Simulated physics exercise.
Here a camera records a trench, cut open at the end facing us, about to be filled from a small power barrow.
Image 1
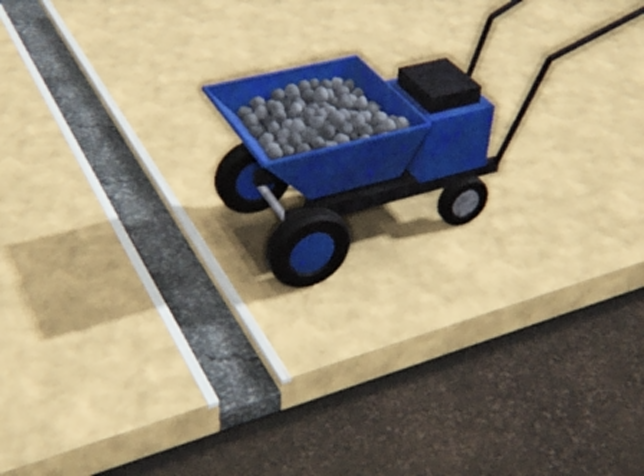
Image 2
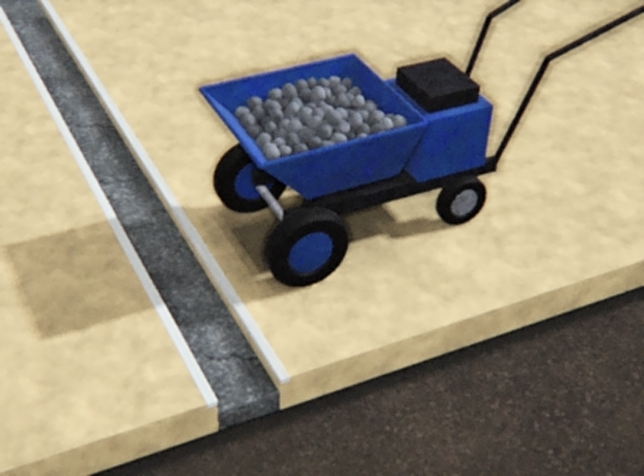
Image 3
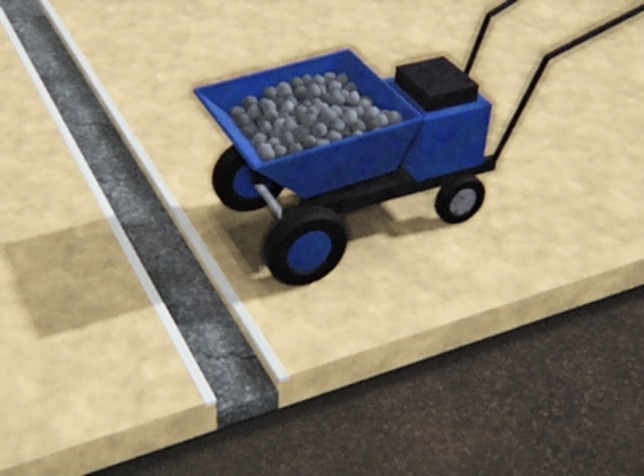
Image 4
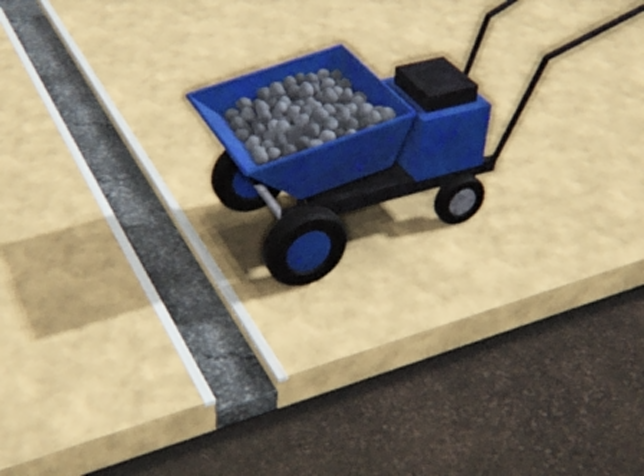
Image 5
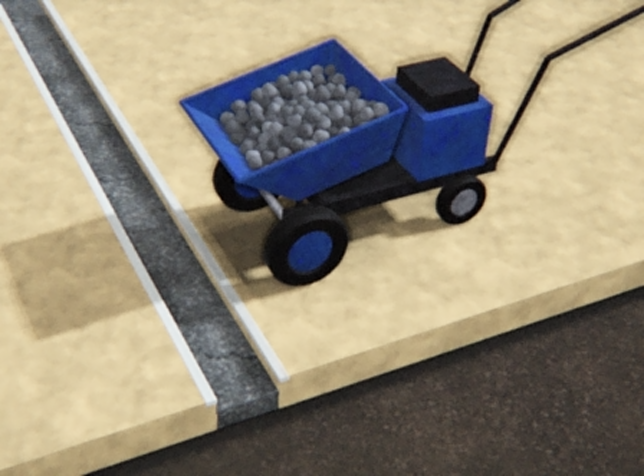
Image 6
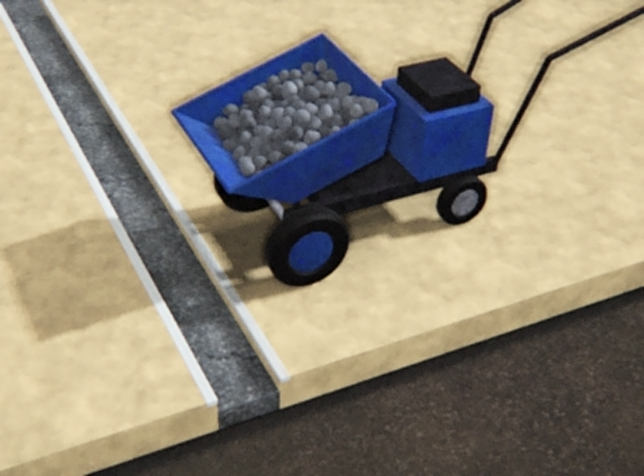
A blue skip heaped with round grey cobbles tilts gradually forward and down to the left on a small power barrow, seen from above at an angle. The barrow, with black tyres, blue front hubs and dark handles at upper right, stands on a pale slab beside a narrow, white-edged grey trench at left. Its wheels and the camera stay practically still while the skip's tilt steepens.
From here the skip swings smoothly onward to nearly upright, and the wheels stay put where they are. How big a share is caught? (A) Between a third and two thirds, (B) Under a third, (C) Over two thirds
(B) Under a third.
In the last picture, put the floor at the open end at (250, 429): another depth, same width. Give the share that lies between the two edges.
Something like 30 %.
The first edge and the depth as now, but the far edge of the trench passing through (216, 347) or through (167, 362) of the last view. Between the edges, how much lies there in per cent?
The first try comes out at 0 percent and the second at 50 percent.
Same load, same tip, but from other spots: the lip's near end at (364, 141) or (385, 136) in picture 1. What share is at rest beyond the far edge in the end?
You'd get 0 in a hundred the first time and 0 in a hundred the second.
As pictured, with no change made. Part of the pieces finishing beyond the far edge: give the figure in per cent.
About 65 per cent.
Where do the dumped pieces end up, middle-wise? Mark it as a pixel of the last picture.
Close to (122, 281) in the last view.
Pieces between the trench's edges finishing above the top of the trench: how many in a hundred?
Share: Around 35 %.
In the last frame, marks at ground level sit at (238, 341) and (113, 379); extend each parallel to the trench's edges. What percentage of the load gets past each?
Result, first then second: 90 %, 20 %.
Soon after the last picture, skip tipped steeply; all in the skip.
A little later, skip tipped steeply; most in the skip; a stray few in or heaped over the trench; about a quarter beyond it; a stray few falling.
Later still, skip tipped right over; a small part in the skip; about a quarter in or heaped over the trench; about two thirds beyond it.
At rest, skip tipped right over; a small part in the skip; about a quarter in or heaped over the trench; about two thirds beyond it.
